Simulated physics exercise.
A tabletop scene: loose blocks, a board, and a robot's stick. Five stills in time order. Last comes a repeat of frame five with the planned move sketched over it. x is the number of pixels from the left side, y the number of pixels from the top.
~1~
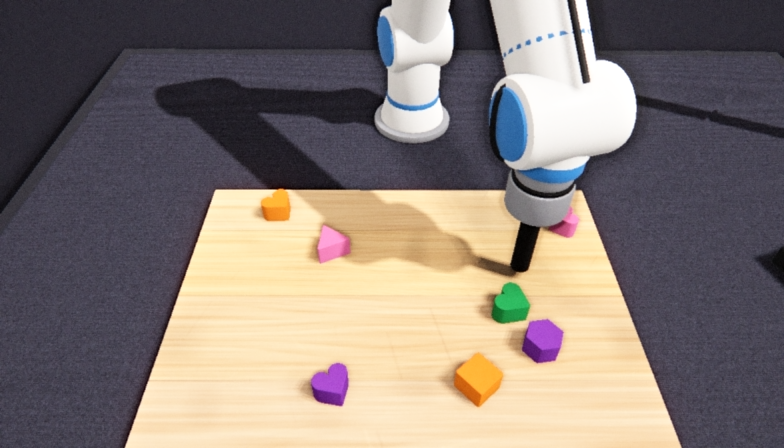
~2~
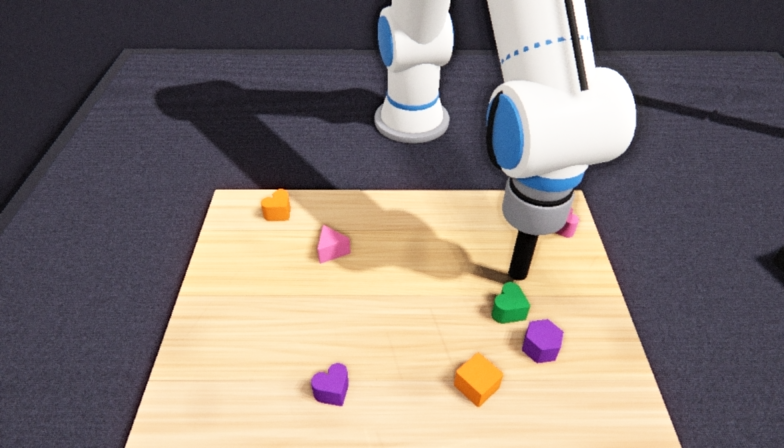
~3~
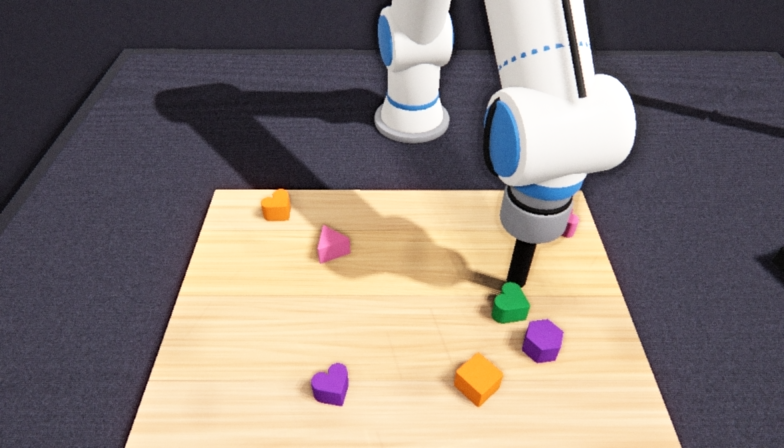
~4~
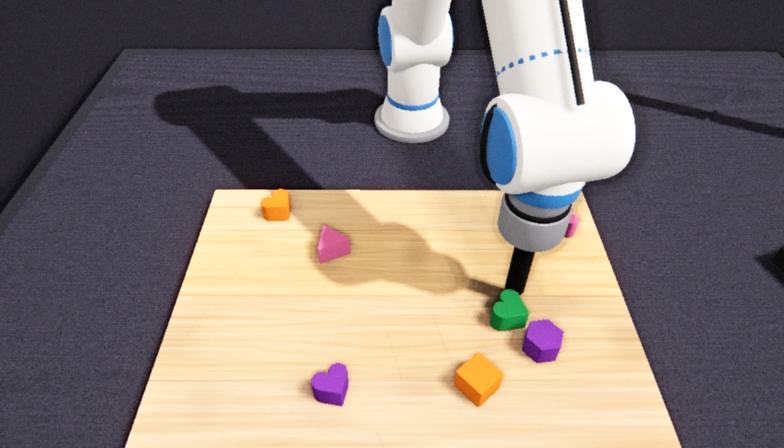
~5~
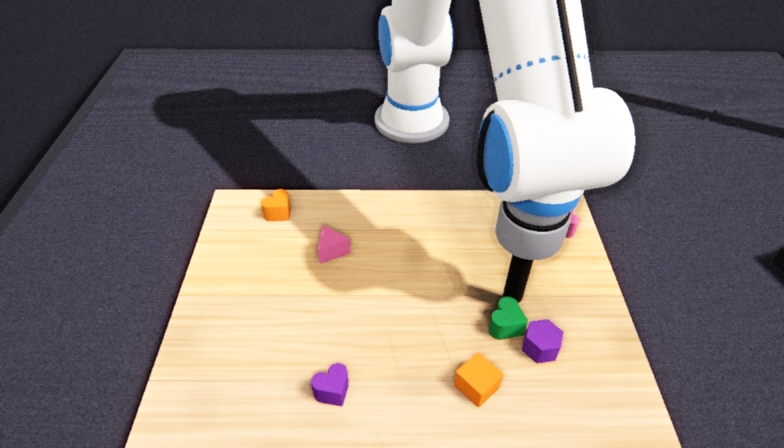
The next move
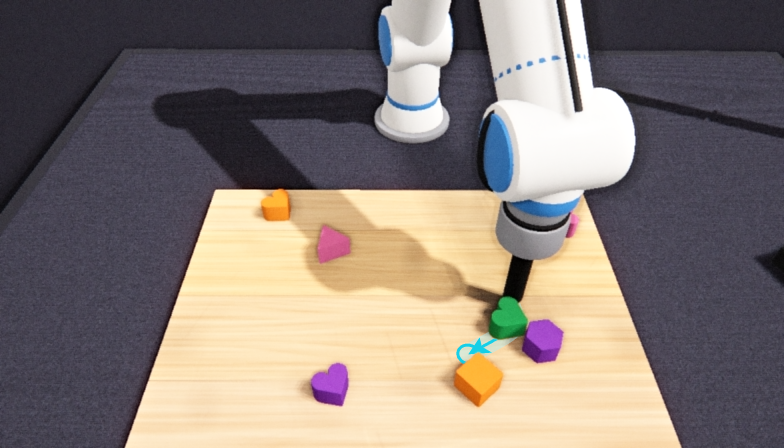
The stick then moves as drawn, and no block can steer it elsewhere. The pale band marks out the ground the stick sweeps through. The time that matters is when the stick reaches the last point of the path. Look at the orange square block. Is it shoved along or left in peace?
It is shifted.
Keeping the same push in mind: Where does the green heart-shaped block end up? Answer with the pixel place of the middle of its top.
That would be at about pixel (465, 367).
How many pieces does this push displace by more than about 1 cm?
Expect two.
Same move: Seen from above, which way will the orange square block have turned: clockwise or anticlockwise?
Looking down: Anticlockwise.
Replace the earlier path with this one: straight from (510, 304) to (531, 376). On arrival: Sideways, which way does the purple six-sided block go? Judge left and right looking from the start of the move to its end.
It goes toward the left-hand side.
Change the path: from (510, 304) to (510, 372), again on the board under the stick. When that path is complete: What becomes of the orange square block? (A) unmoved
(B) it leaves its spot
It's B.
Path on the board, from (510, 304) by way of (512, 327) and (492, 341) to (469, 354).
What follows on the original path. One third of the way, stick (514, 319); green heart-shaped block (505, 335), turned 15° clockwise.
Two thirds of the way, stick (493, 334); orange square block (474, 382), turned 25° anticlockwise; green heart-shaped block (486, 352).
At the end, stick (470, 347); orange square block (467, 400), turned 65° anticlockwise; green heart-shaped block (465, 367); purple six-sided block in place.
